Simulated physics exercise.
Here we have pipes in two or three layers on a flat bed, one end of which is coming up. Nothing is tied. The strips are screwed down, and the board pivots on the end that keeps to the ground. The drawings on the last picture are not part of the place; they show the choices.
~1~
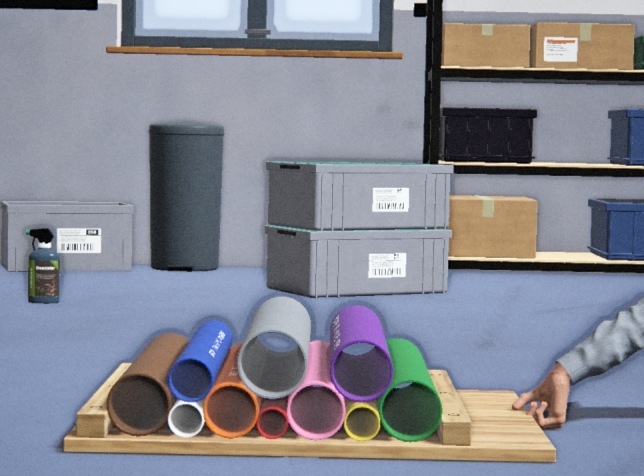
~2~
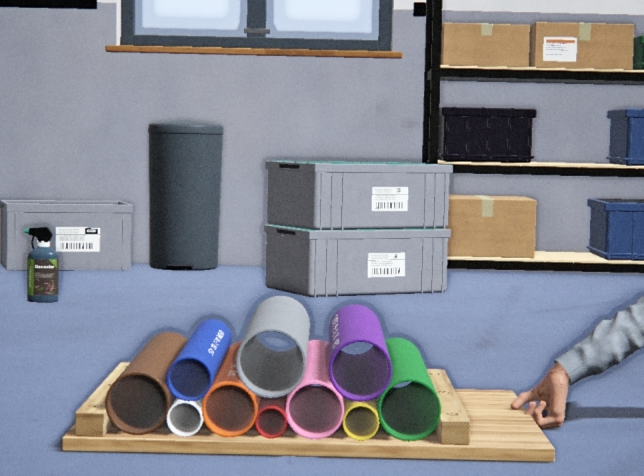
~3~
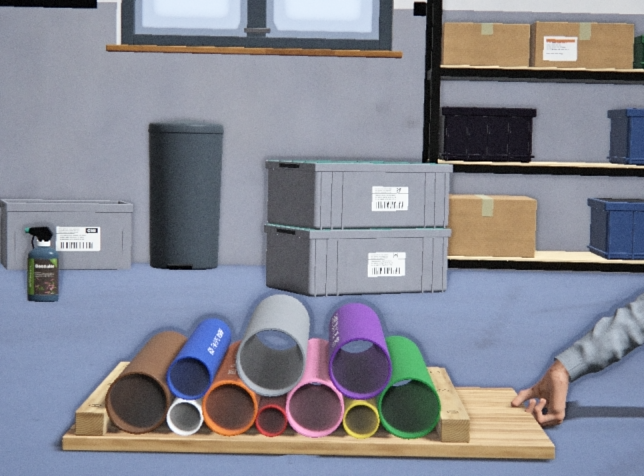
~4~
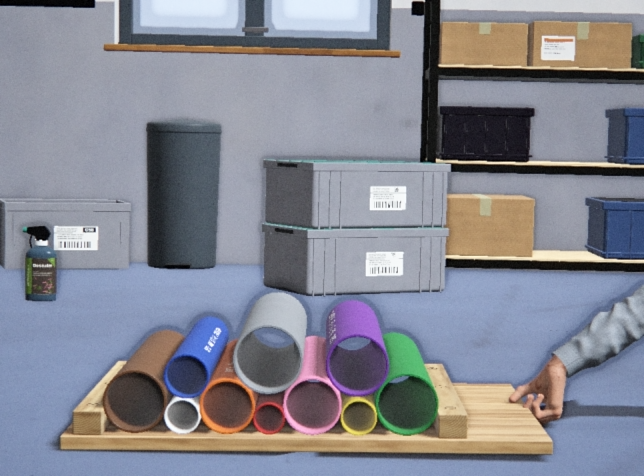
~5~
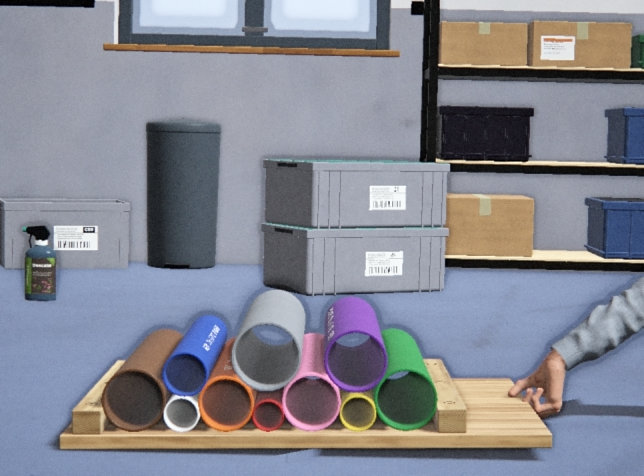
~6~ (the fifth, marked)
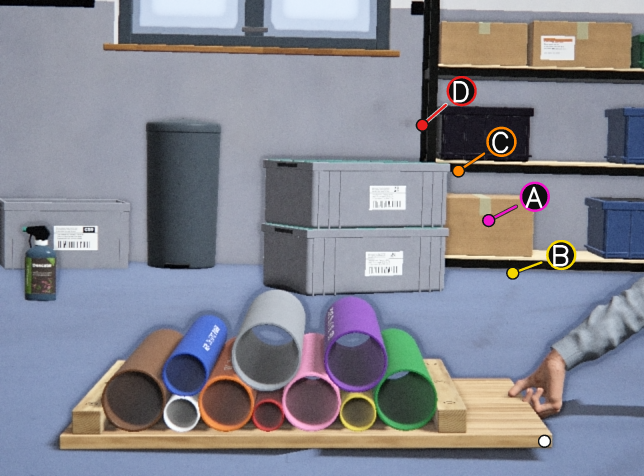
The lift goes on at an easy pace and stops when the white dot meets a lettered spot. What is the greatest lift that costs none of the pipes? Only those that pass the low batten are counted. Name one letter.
Up to C.
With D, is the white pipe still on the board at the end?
Yes, with D.
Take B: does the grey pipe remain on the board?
Yes, with B.
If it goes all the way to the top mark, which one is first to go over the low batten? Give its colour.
It is the grey one.
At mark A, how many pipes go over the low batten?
With A, none.
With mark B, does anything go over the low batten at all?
At B: No.
On the marked copy, A at (489, 220); B at (513, 273); C at (458, 171); D at (422, 125); the white dot at (544, 441).
With C. Early on, board at 20°.
Further on, board at 36°.
At the end, board at 36°, none over the low batten.
As for the rest, A none over the low batten; B none over the low batten; D one over the low batten (grey).
